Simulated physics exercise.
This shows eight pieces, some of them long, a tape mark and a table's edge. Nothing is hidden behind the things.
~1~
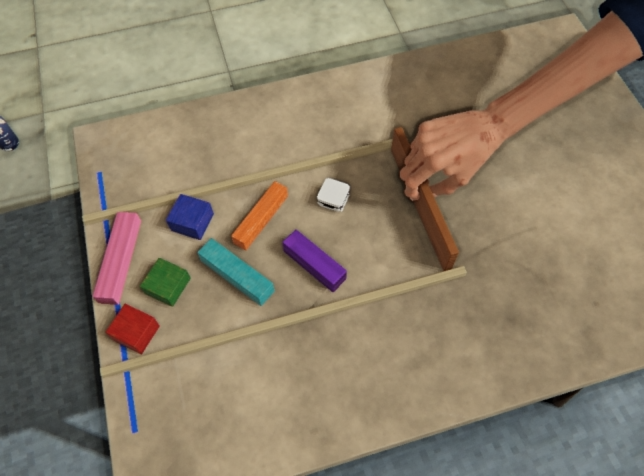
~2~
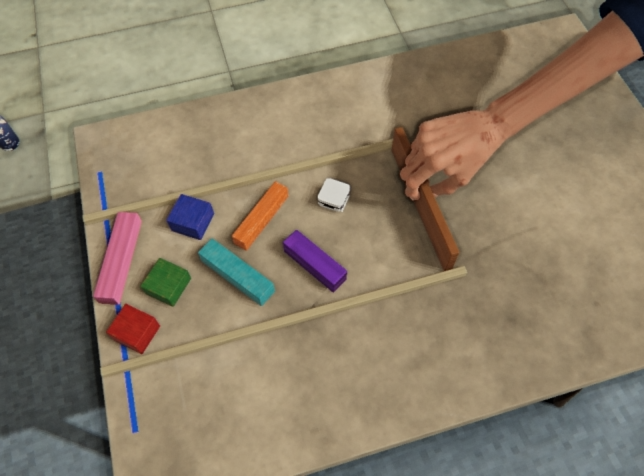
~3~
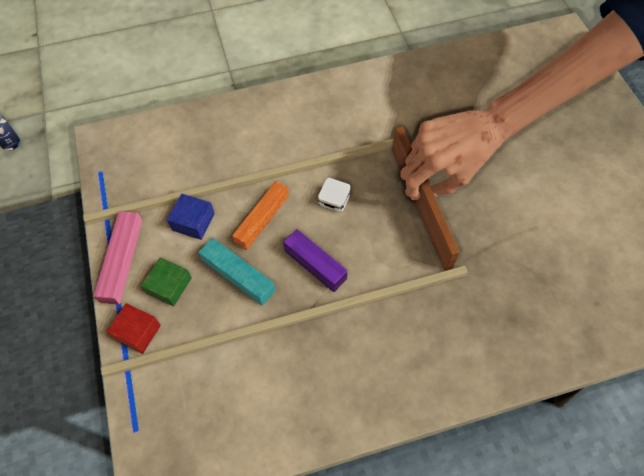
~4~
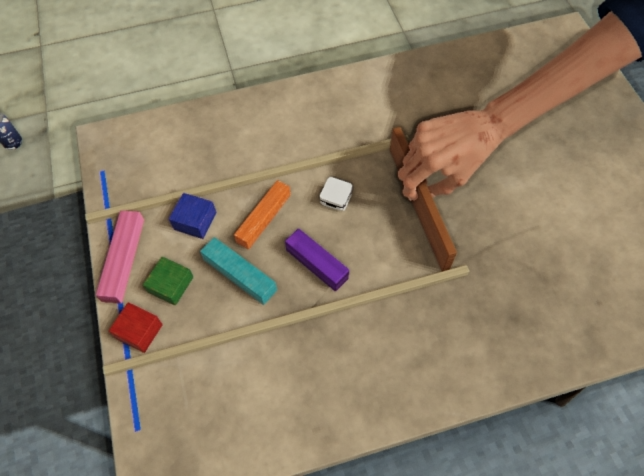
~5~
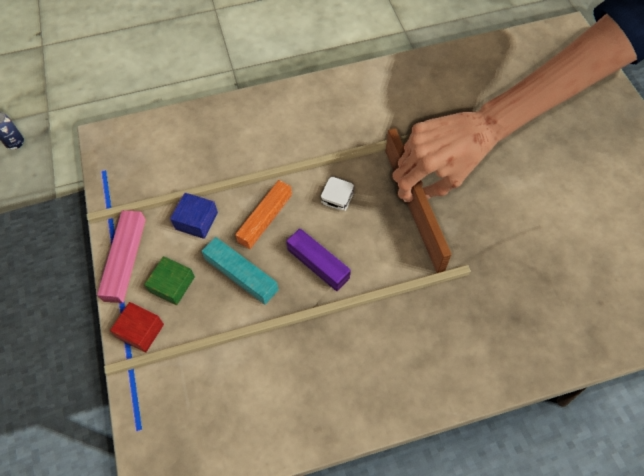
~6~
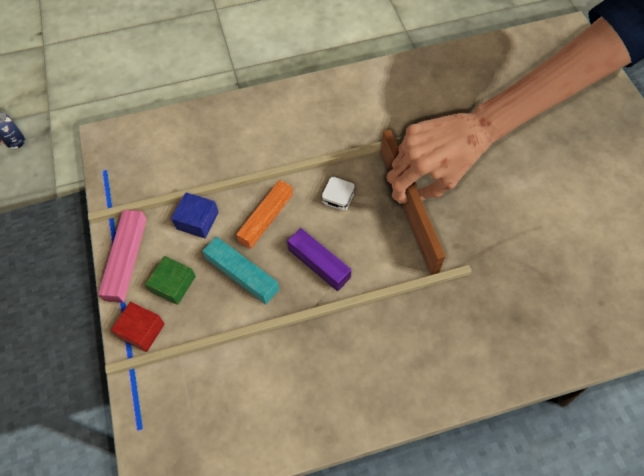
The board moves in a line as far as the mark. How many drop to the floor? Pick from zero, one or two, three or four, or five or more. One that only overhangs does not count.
As it turns out, the number that fall off is five or more.
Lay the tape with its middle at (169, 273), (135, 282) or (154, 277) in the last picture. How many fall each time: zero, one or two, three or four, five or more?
For each place: 1 or 2; more than four; either three or four.
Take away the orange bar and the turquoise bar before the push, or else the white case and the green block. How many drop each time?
First 3, then 4.
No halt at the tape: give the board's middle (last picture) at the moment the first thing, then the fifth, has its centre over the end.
At (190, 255) for the first, at (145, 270) for the fifth.
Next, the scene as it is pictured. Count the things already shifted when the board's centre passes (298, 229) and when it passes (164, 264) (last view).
At the one place 3, at the other 8.
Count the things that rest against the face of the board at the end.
2 of them.
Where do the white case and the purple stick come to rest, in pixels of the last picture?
The white case at (104, 273), the purple stick at (111, 315).
Soon after, none off yet; pink stick at rest near (123, 255); red block at rest near (138, 327); green block at rest near (171, 280).
Then, none off yet; pink stick at rest near (123, 255); red block at rest near (138, 327); green block moved a little near (161, 284).
Further on, none off yet; pink stick tipped well over near (76, 268); red block moved about its own width near (114, 344); green block moved well along near (92, 309).
At rest, the number that fall off is five or more; fallen, orange bar, turquoise bar, blue block, green block, red block and pink stick.
